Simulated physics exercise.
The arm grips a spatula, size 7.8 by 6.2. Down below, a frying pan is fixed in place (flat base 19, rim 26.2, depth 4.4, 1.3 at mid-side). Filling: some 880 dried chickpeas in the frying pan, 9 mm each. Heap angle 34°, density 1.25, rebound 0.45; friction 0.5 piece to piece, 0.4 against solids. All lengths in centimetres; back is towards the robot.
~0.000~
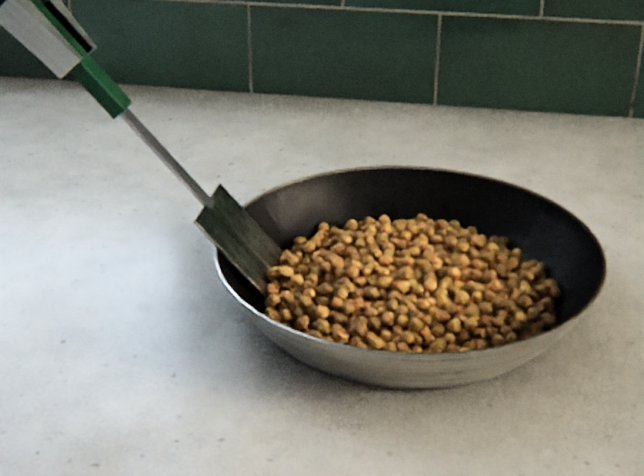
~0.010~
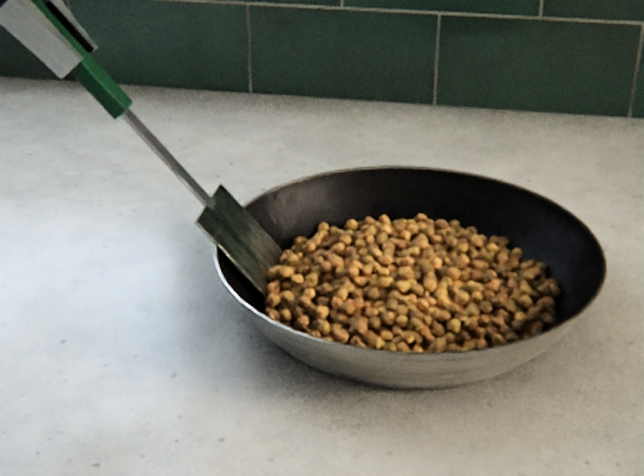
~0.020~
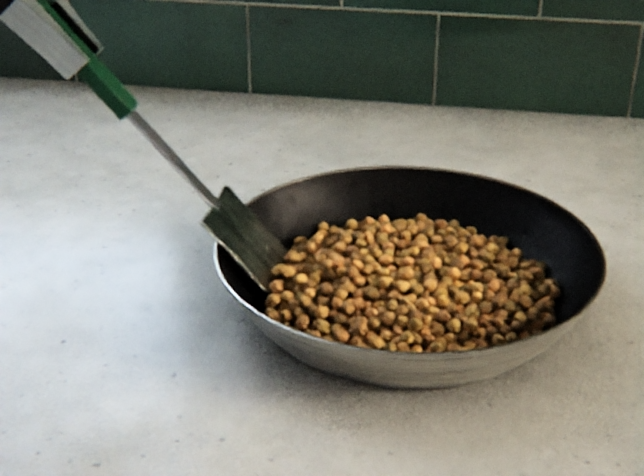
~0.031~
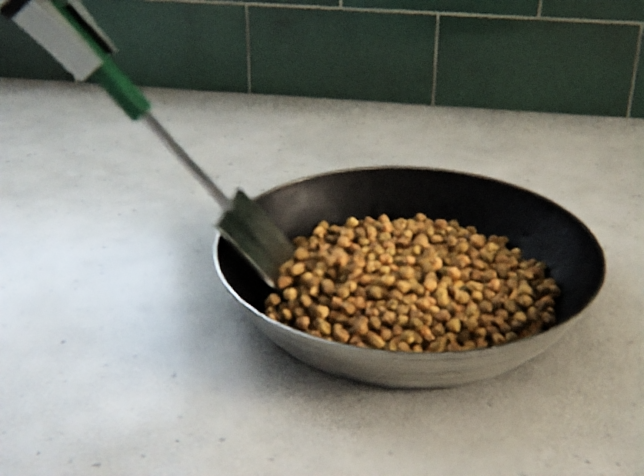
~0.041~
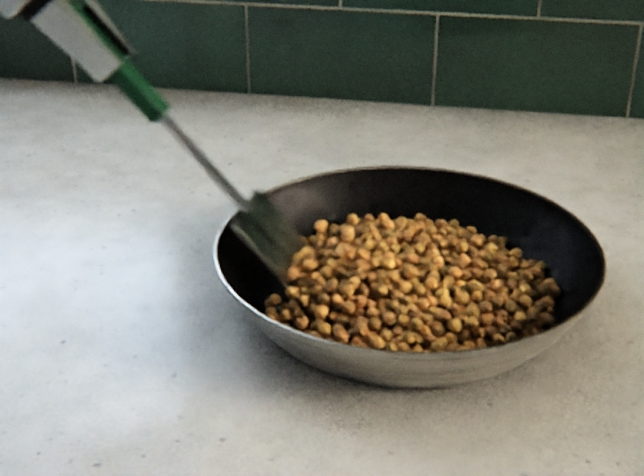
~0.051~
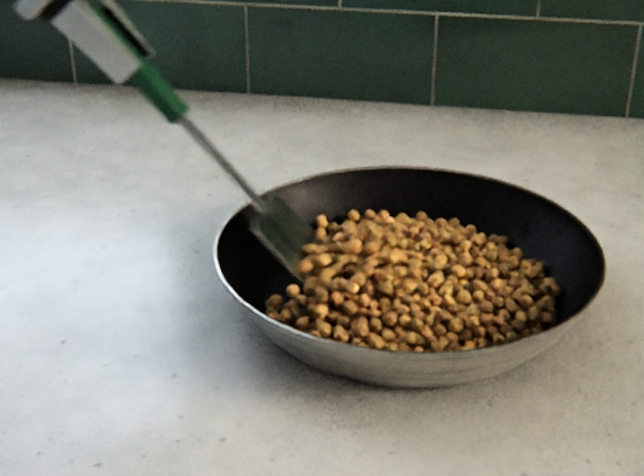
On a pale countertop by green tiles, a spatula with a green-banded handle, tilted into the left side of a frying pan of dried chickpeas, slid a short way right, nudging the nearest ones.
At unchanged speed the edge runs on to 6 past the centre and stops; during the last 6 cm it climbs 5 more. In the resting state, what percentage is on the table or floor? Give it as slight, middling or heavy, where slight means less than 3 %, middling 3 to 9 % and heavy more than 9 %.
Heavy.
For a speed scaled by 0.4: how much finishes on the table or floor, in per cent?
Around 0 percent would finish on the table or floor.
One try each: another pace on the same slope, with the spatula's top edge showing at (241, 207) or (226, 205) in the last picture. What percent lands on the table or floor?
Try one roughly 5 per cent; try two roughly 0 per cent.
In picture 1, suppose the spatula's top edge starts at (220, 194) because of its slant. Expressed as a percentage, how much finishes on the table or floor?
Some 10 per cent.
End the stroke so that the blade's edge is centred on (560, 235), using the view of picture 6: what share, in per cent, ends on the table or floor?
Close to 15 per cent finishes on the table or floor.
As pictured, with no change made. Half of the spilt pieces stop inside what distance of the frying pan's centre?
I reckon close to 66 centimetres.
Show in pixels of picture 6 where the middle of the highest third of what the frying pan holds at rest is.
Roughly (501, 277).
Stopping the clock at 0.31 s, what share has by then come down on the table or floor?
5 %.
After 0.08 s, sloping 49°, highest piece 6 above the table; 882 in the frying pan.
After 0.10 s, sloping 49°, highest piece 7 above the table; 882 in the frying pan.
After 0.31 s, sloping 49°, highest piece 13 above the table; 773 in the frying pan, 45 on the table or floor, 64 on the blade or in flight.
After 1.36 s, sloping 49°, highest piece 4 above the table; 773 in the frying pan, 109 on the table or floor.
At rest, 773 in the frying pan, 109 on the table or floor. That is 12 % on the table or floor.
